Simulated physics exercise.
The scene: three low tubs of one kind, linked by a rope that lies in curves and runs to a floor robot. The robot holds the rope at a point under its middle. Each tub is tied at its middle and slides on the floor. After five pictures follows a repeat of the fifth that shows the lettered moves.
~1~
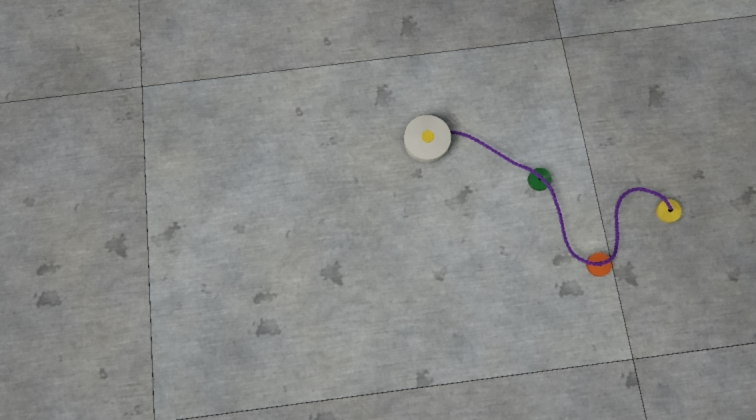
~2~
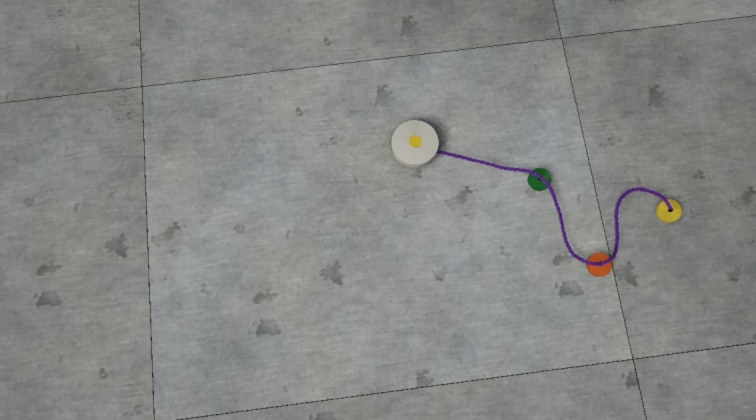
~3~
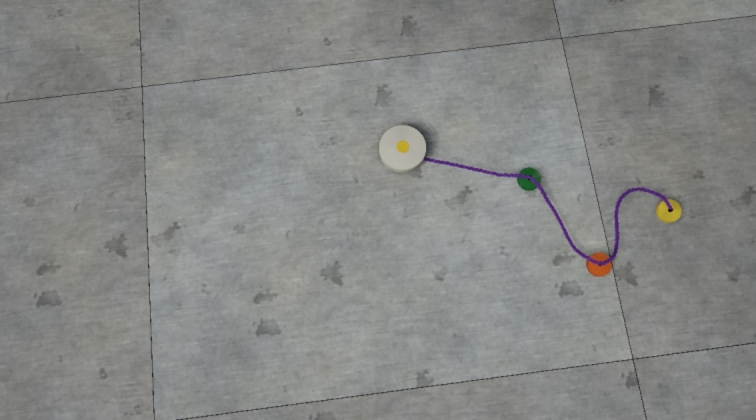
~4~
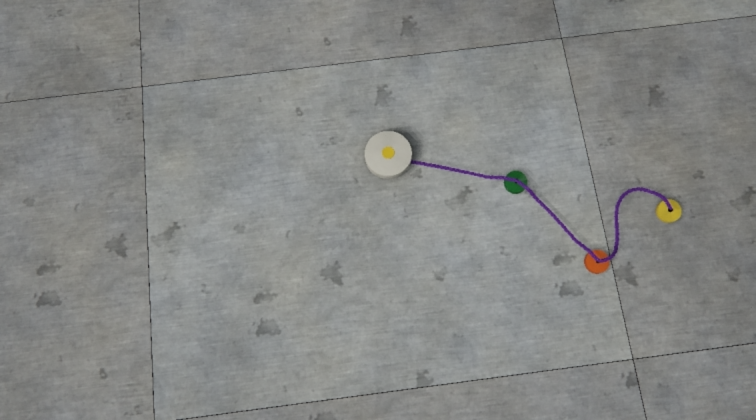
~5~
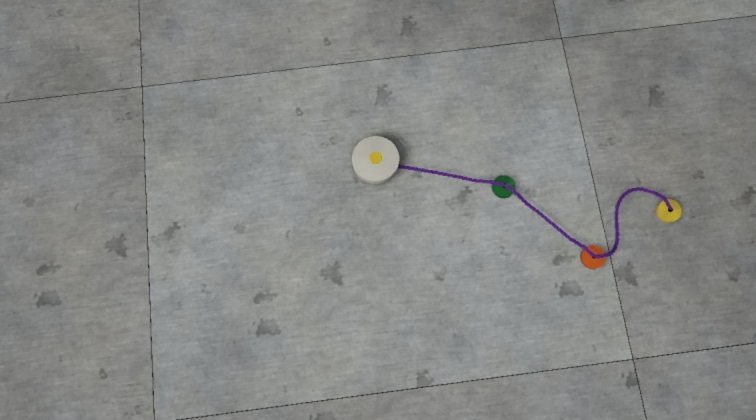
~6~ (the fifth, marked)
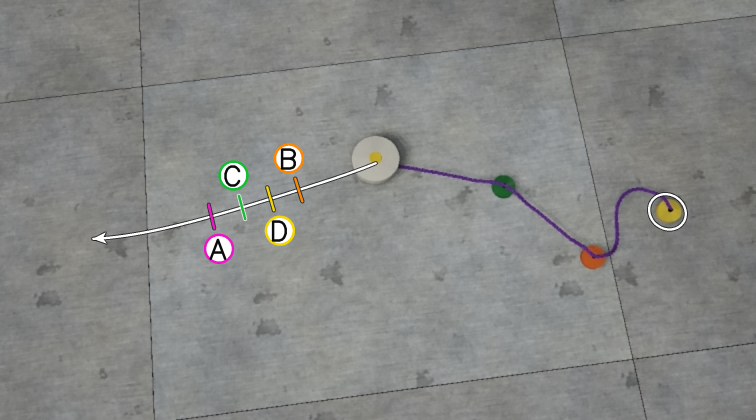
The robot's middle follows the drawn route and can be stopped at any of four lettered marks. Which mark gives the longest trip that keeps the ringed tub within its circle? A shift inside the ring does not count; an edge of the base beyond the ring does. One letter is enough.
It should halt at B.
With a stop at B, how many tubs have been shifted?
Two.
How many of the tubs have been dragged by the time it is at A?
Three.
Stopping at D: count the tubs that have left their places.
By then, three.
On the copy, A at (211, 216); B at (299, 190); C at (242, 207); D at (271, 199); the ring at (667, 212); the route from (376, 163) via (234, 210) to (93, 239).
On B. First, robot (348, 171); yellow tub (669, 211); orange tub (578, 245); green tub (478, 192).
Then, robot (322, 180); yellow tub (669, 211); orange tub (559, 234); green tub (452, 197).
Finally, robot (298, 188); yellow tub (669, 211); orange tub (538, 225); green tub (429, 199); the ringed tub at the far end is still in its ring.
By contrast, A drags the last tub to (593, 212); C drags the last tub to (623, 213); D drags the last tub to (651, 213).
